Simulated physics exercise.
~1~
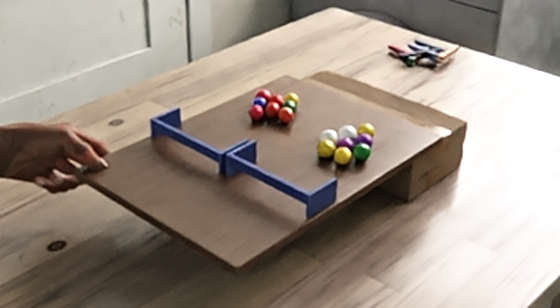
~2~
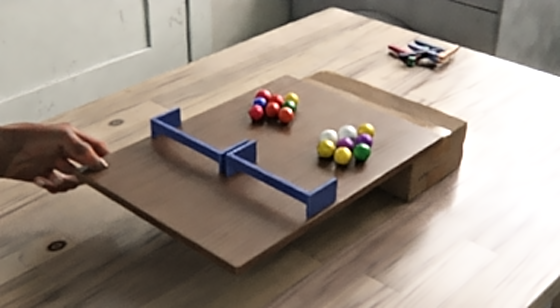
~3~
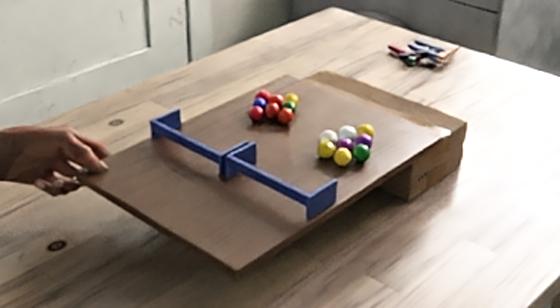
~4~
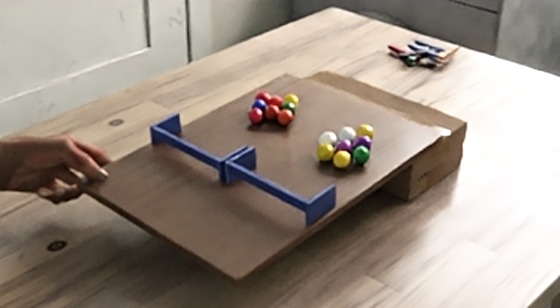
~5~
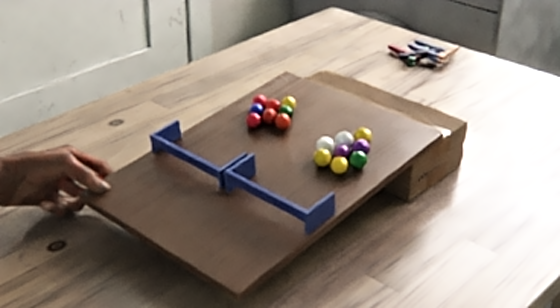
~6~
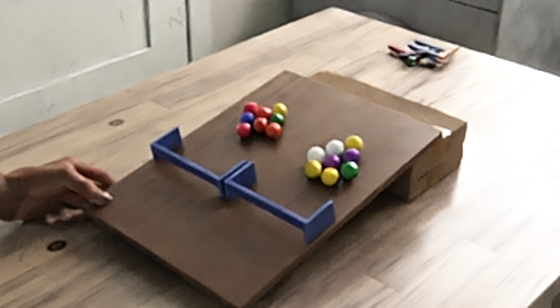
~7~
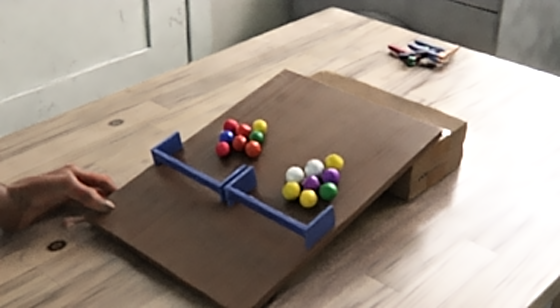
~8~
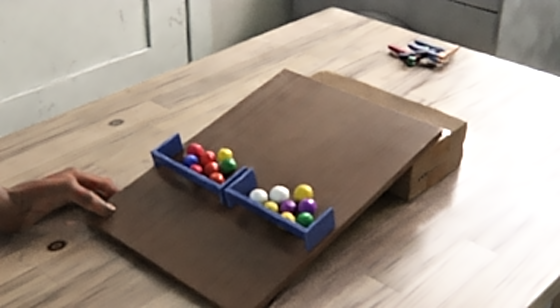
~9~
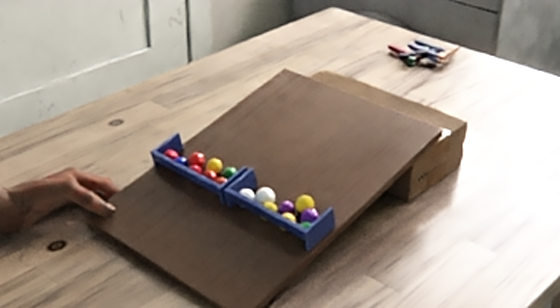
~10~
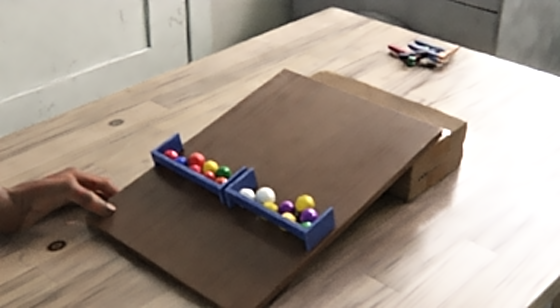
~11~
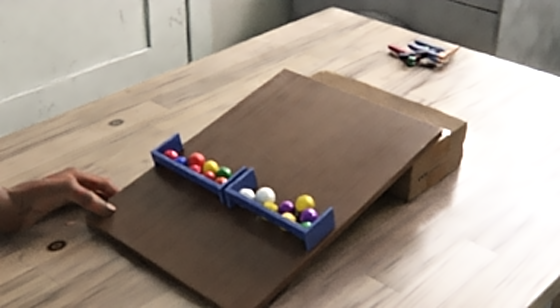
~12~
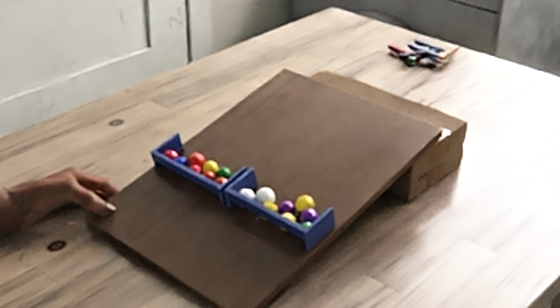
On a wooden table, a hand lowered the left end of a brown board propped on a block, tilting it more steeply until two clusters of colorful balls rolled down toward the blue barriers, where both groups stopped and stayed gathered.
